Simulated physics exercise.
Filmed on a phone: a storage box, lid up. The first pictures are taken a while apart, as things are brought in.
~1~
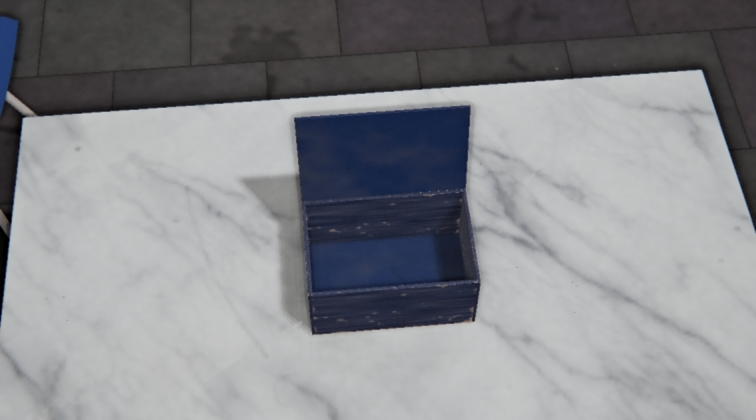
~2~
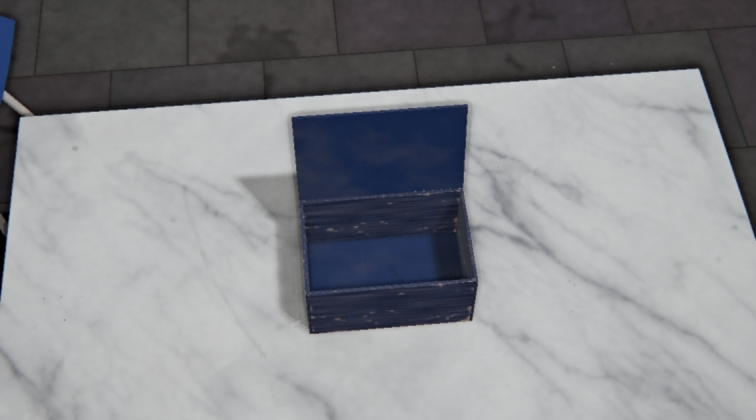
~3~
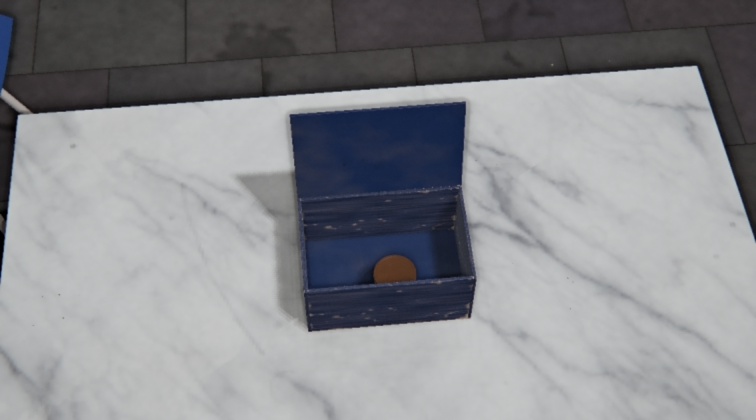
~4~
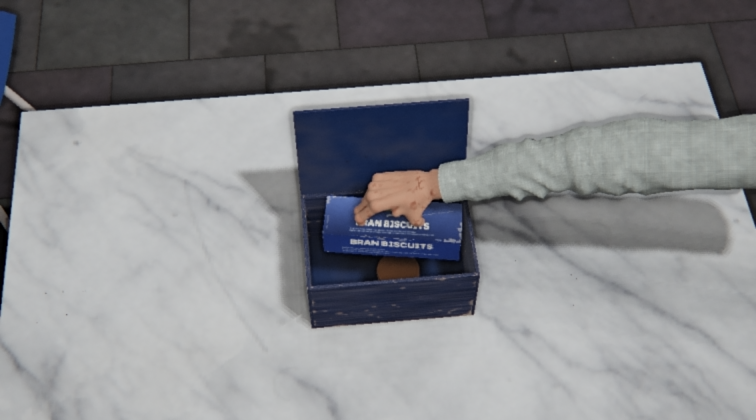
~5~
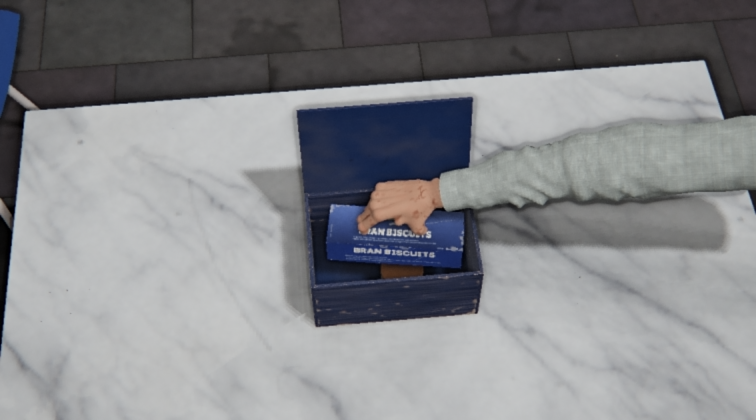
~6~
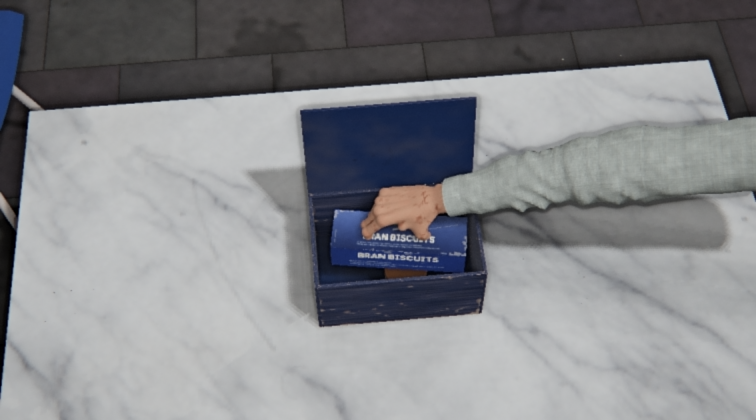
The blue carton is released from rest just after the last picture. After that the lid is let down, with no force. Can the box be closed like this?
Outcome: The lid shuts flat.
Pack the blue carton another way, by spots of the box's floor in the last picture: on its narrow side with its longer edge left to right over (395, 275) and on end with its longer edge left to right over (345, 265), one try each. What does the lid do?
First, it sits on the rim; second, it is held up.
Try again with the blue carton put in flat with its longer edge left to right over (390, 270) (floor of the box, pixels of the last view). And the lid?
Then it closes.
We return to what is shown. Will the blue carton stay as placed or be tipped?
It tips.
Then, 0.50 s past the last view, blue carton on its side near (402, 238).
Then, 1.40 s past the last view, lid 72° above the rim; blue carton on its side near (404, 234).
Then, 1.90 s past the last view, lid 40° above the rim; blue carton on its side near (404, 234).
Then, 2.30 s past the last view, lid 10° above the rim; blue carton on its side near (404, 234).
Finally, lid shut; down or leaning hard in the box, blue carton; brown tin still in place. Final places as the last picture's camera would see them, blue carton near (404, 234).
